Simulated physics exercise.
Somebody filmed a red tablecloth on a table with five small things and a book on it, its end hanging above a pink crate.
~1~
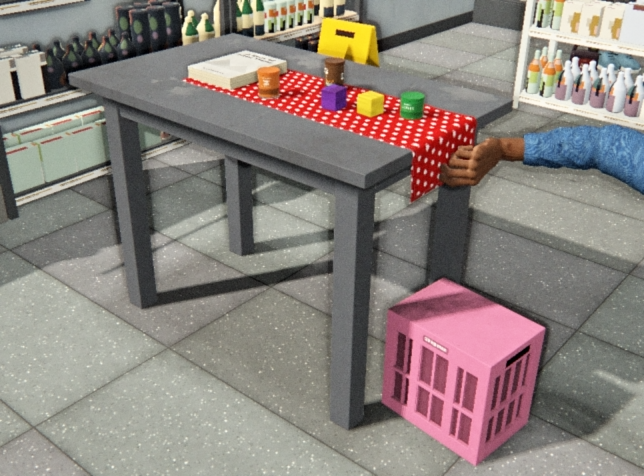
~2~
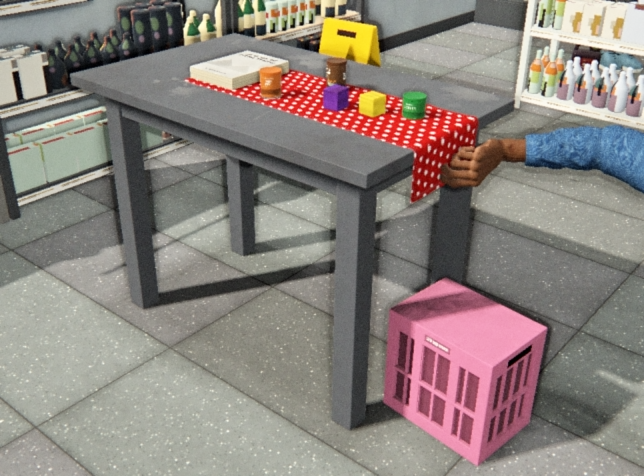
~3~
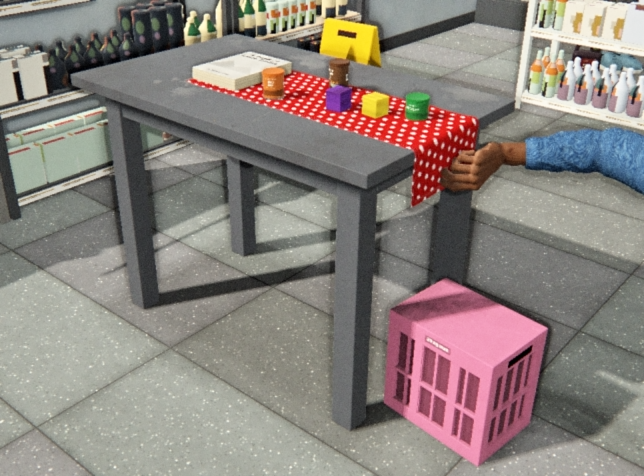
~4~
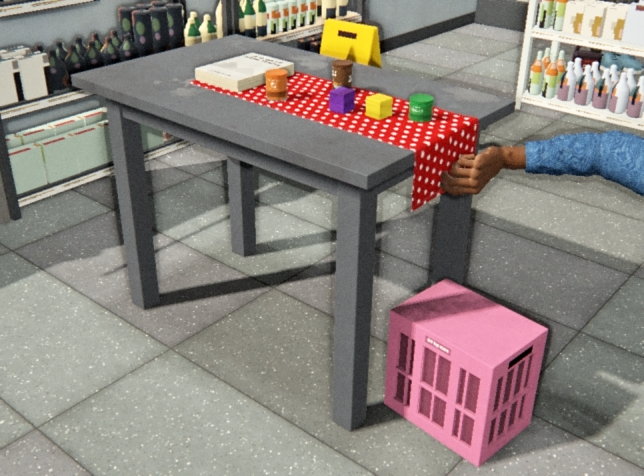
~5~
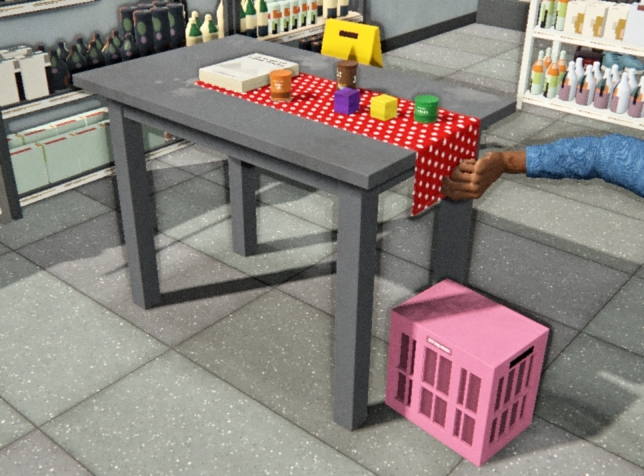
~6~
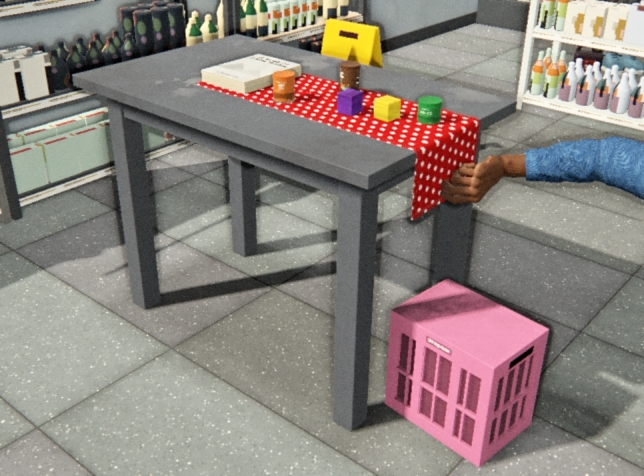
In a shop, a hand slowly pulls a red dotted tablecloth, carrying small objects rightward.
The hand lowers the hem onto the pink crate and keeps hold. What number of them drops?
It carries off three.
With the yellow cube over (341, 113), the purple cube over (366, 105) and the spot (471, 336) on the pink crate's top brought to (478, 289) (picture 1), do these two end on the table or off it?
The yellow cube remains up; the purple cube remains up.
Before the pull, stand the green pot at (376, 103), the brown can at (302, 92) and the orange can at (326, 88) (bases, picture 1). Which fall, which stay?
The green pot comes down; the brown can keeps its place on top; the orange can survives.
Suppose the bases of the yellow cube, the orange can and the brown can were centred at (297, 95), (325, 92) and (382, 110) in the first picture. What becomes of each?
The yellow cube remains up, the orange can stays on, the brown can is carried off.
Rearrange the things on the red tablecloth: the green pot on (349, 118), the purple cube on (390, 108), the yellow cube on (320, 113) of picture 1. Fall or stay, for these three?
The green pot drops off; the purple cube is carried off; the yellow cube goes over.
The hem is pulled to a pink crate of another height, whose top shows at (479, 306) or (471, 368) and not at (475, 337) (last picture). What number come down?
In that case 2 and 4.
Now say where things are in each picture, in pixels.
Hem (410, 203); green pot (413, 95); yellow cube (371, 95); purple cube (334, 88); brown can (335, 60); orange can (269, 70); top of the crate (471, 336), in the first frame.
Hem (410, 203); green pot (415, 95), in the second frame.
Hem (411, 207); yellow cube (376, 96), in the third frame.
Hem (411, 212); purple cube (342, 90); top of the crate (474, 337), in the fourth frame.
Hem (411, 216); brown can (347, 63), in the fifth frame.
Hem (411, 220); green pot (430, 100); yellow cube (388, 99); purple cube (351, 92); brown can (350, 64); orange can (284, 74), in the sixth frame.
Soon after, hem near (441, 245); green pot gone.
After that, hem near (438, 290); green pot and yellow cube gone.
And then, hem on the crate; green pot, yellow cube and purple cube gone.
In the end, hem on the crate; green pot, yellow cube and purple cube gone. The answer is three.
